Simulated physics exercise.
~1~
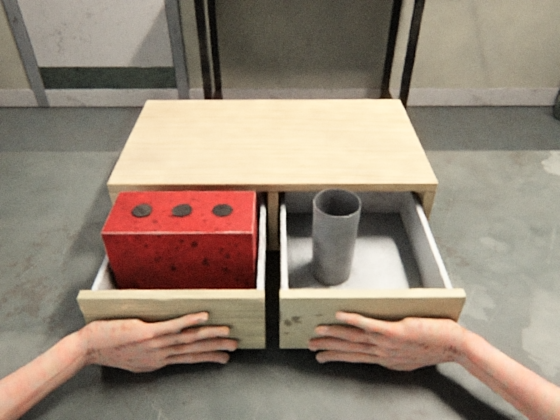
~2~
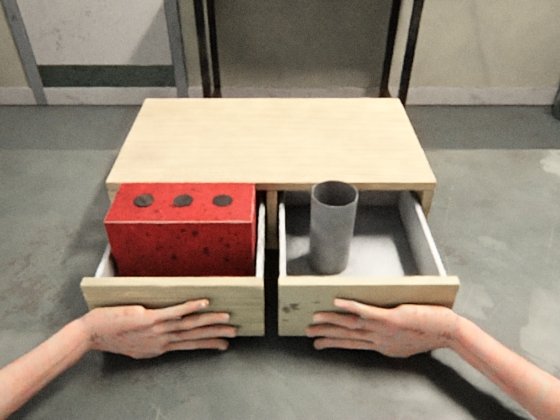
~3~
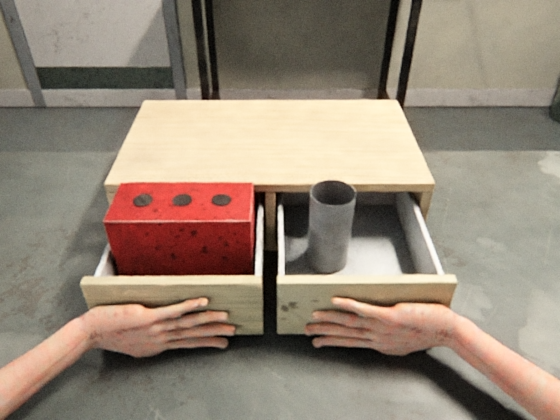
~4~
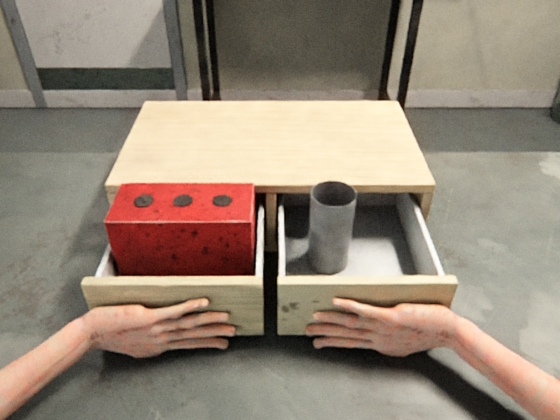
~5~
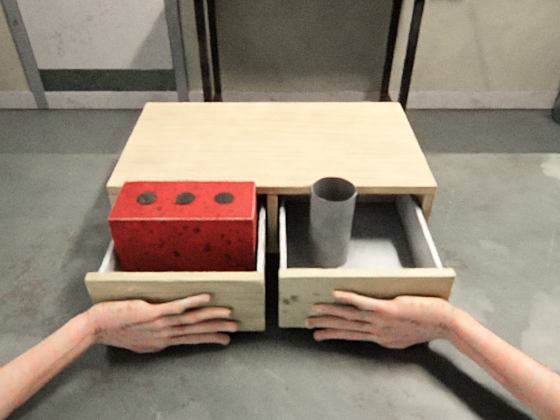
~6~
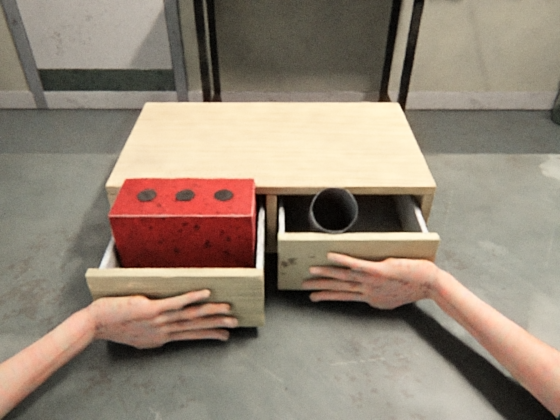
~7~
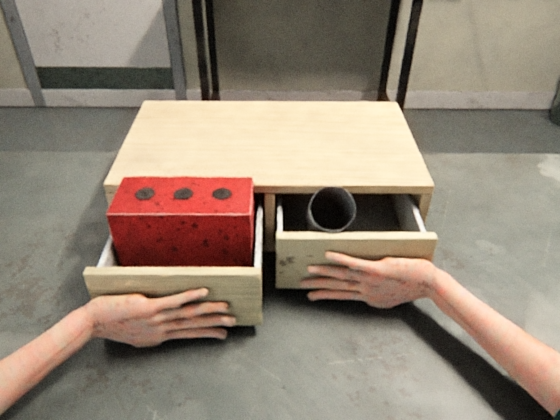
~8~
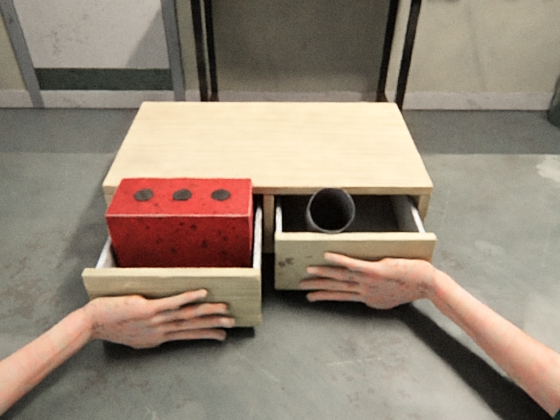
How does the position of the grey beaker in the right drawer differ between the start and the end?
At the start the grey beaker stands upright in the drawer, and by the end it is leaning.
